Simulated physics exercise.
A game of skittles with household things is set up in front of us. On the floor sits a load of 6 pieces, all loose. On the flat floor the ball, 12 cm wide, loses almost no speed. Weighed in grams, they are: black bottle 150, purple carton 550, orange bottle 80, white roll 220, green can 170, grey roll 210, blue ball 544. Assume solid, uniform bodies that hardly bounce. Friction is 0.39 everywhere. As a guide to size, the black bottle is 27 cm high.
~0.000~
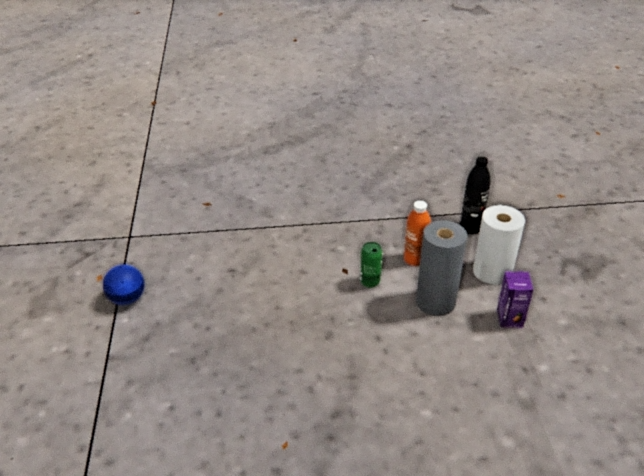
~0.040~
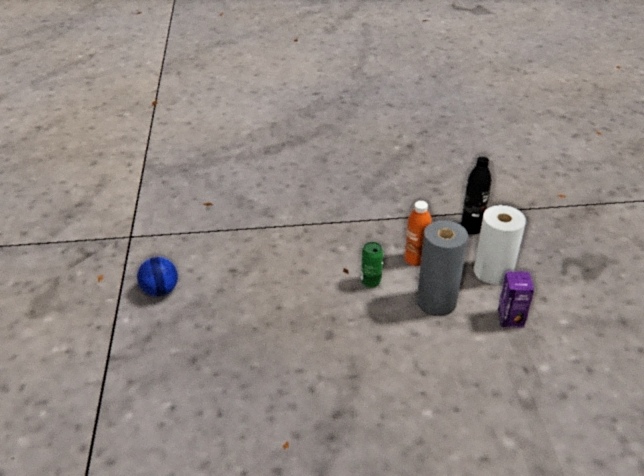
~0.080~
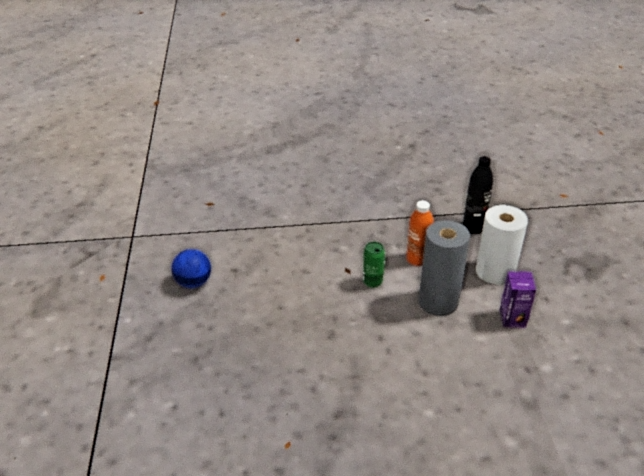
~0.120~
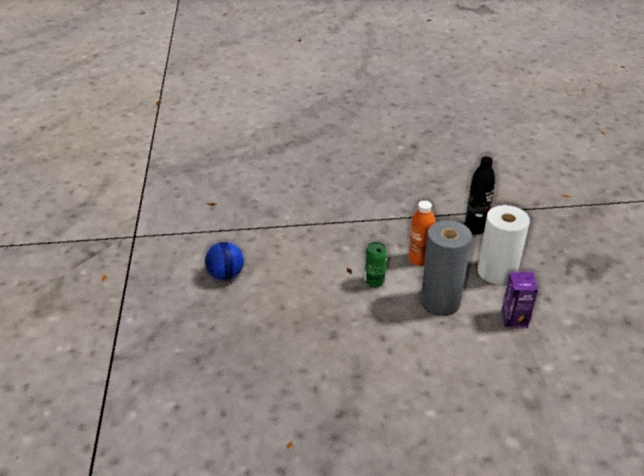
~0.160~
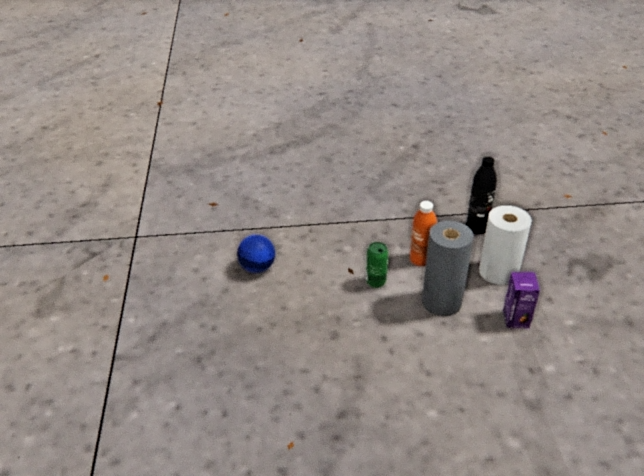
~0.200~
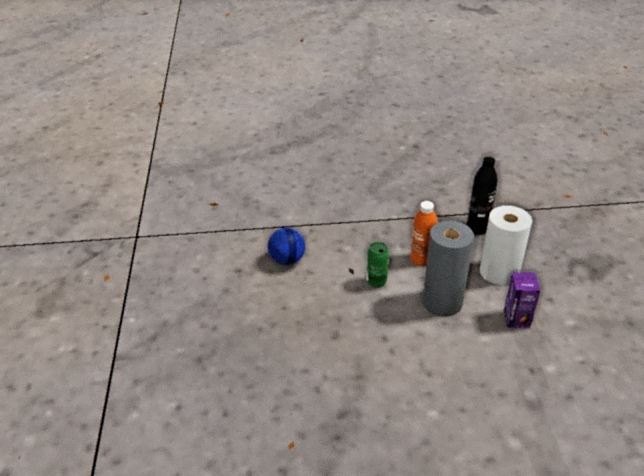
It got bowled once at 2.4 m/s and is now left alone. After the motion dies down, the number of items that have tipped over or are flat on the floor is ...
... just one.
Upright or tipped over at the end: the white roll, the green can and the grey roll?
In the last frame the white roll remains up, the green can remains up and the grey roll remains up.
After 0.70 s, 157 cm rolled; blue ball near (575, 164); black bottle on its side near (546, 233).
After 1.30 s, black bottle on its side near (550, 230).
In the end (2.0 s), toppled on the floor, black bottle; the other 5 under 8 cm from the start. At the end, from the last picture's camera, black bottle near (550, 229), purple carton near (521, 301).
